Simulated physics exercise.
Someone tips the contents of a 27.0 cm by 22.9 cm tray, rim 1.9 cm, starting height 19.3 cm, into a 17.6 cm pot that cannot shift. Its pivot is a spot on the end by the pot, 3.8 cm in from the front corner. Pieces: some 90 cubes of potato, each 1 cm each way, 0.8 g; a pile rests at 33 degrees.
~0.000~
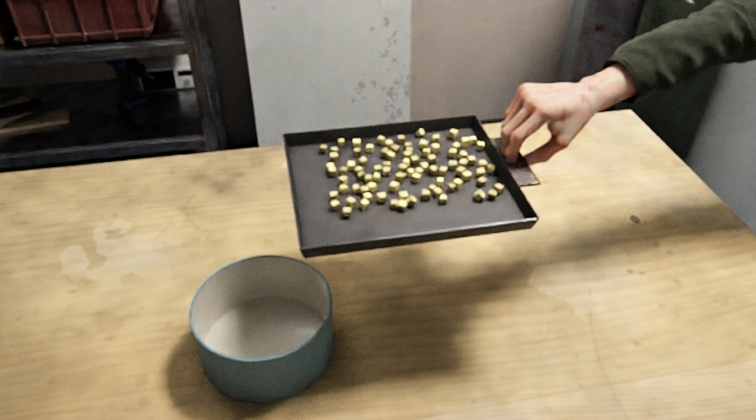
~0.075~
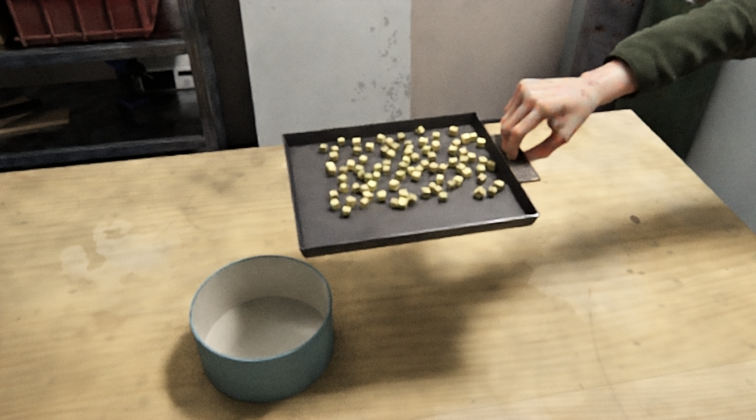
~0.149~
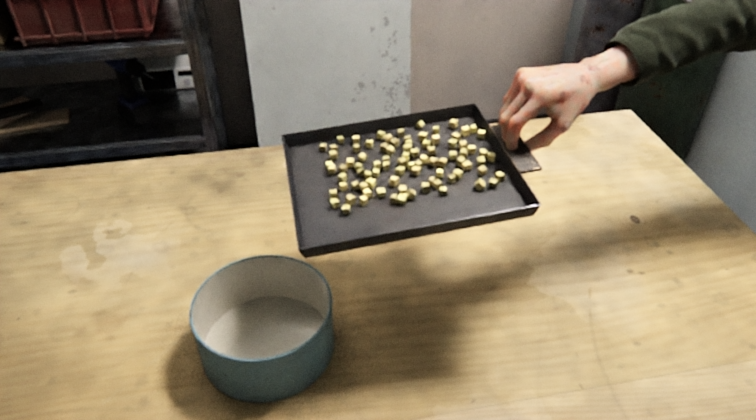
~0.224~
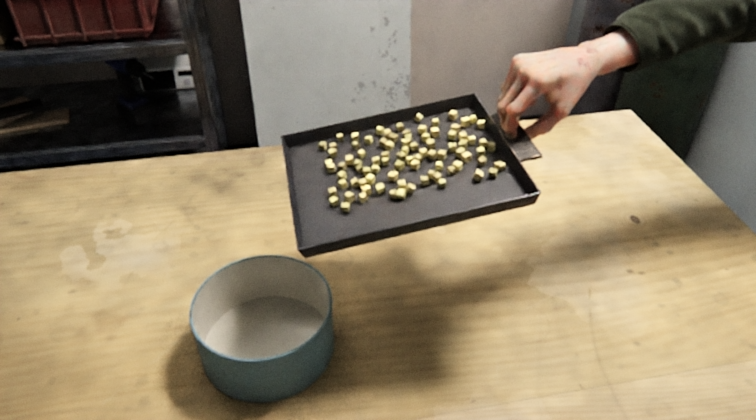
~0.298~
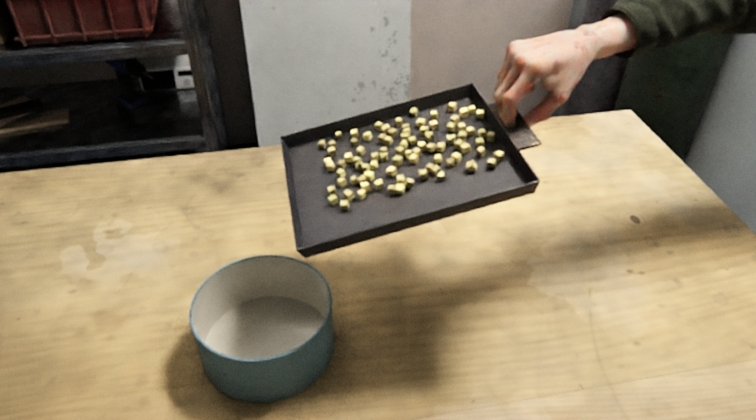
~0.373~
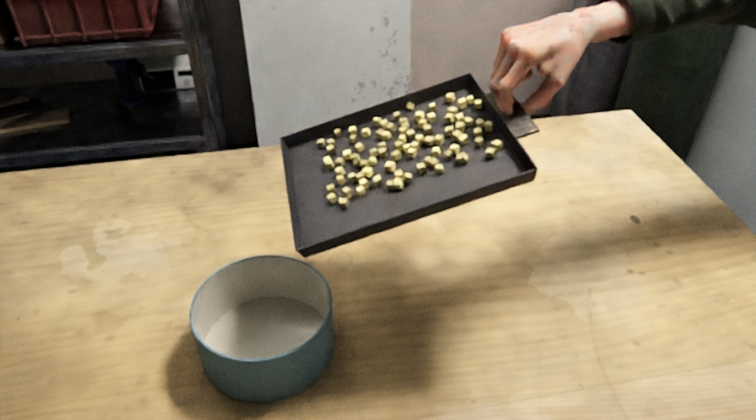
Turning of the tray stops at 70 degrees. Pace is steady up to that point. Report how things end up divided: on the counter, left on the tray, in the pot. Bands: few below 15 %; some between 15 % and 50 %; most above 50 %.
Counter: Some; tray: Most; pot: Few.
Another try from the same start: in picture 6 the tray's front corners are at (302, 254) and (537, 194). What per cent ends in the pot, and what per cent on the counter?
In the pot: 35 per cent; on the counter: 30 per cent.
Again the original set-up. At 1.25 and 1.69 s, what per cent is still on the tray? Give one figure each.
In order, 65 and 65.
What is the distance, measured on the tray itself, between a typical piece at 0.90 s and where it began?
Roughly 6 cm.
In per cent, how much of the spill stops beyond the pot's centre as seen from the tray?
I'd put it at close to 80 per cent.
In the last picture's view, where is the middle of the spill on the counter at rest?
The spill is centred close to (193, 263).
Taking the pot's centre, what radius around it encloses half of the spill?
I'd say close to 28 centimetres.
After 0.90 s, tilt 41 degrees; the tray holds 100 %, the pot 0 %.
After 1.25 s, tilt 59 degrees; the tray holds 65 %, the pot 5 %.
After 1.69 s, tilt 70 degrees; the tray holds 65 %, the pot 10 %.
At rest (2.6 s), counter 30 %, tray 65 %, pot 10 %.
